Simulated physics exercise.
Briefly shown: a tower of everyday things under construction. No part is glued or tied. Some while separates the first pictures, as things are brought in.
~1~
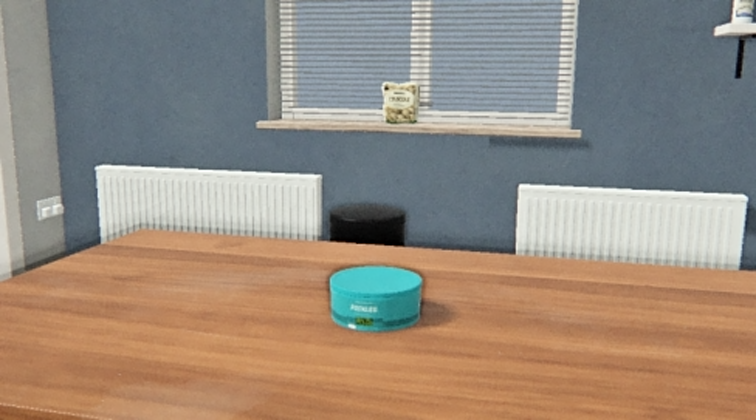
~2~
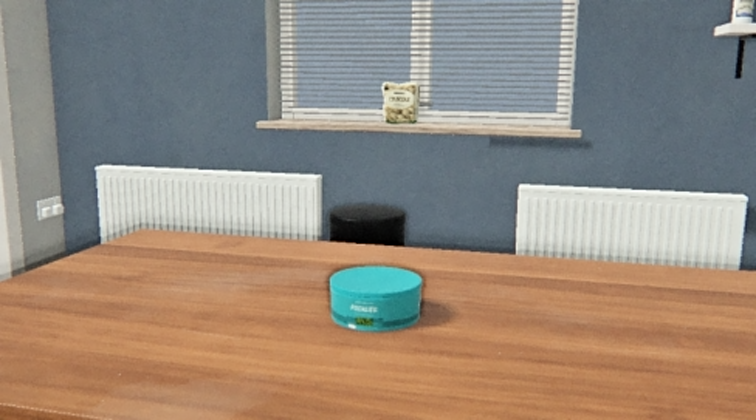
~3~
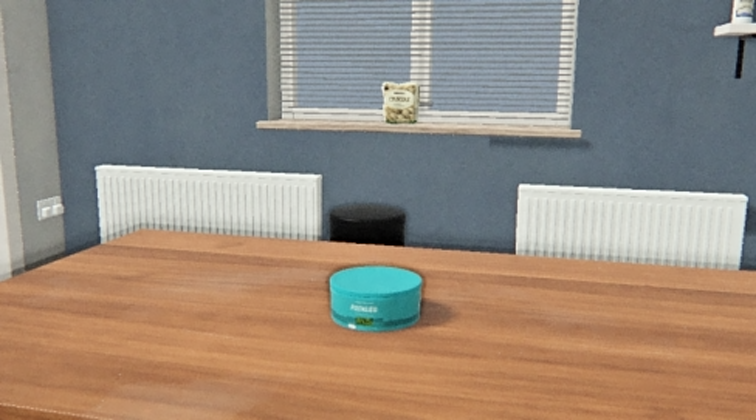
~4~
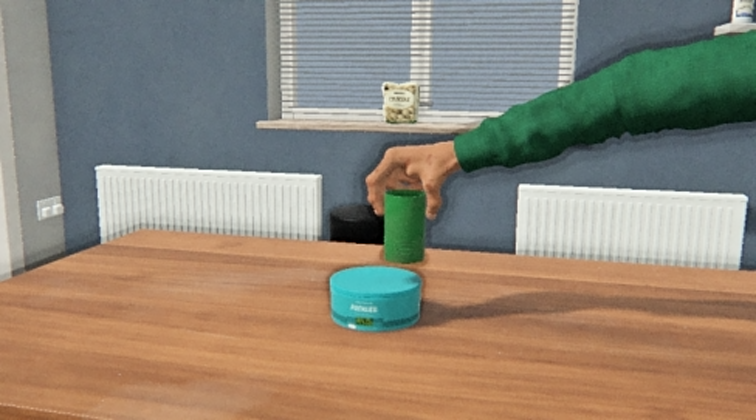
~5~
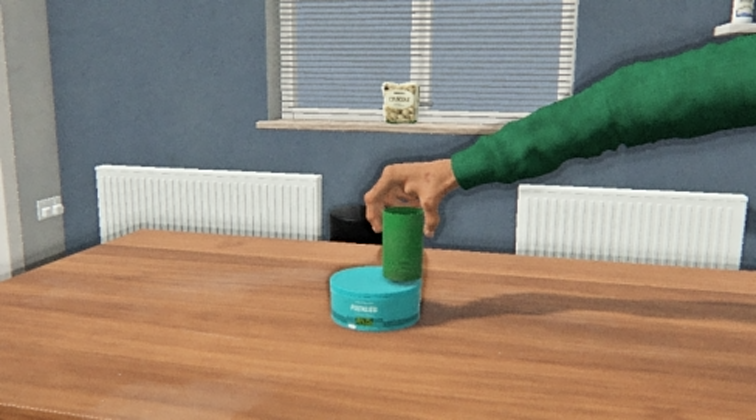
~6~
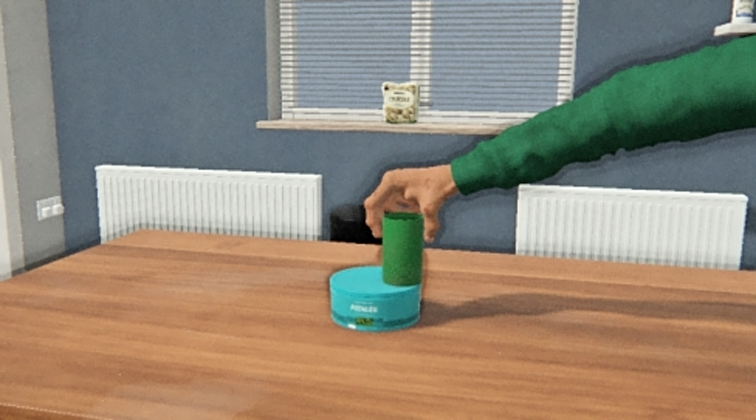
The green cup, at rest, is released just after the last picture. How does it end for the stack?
Turns out it stands firm.
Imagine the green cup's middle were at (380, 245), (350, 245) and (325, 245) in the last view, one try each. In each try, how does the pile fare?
The pile remains standing the first time, remains standing the second time and collapses the third time.
Then, 0.70 s on from there, no change.
Then, 1.60 s on from there, green cup resting near (403, 249).
In the end, both unmoved. At the end, from the last picture's camera, green cup near (403, 249). The pile keeps its balance.
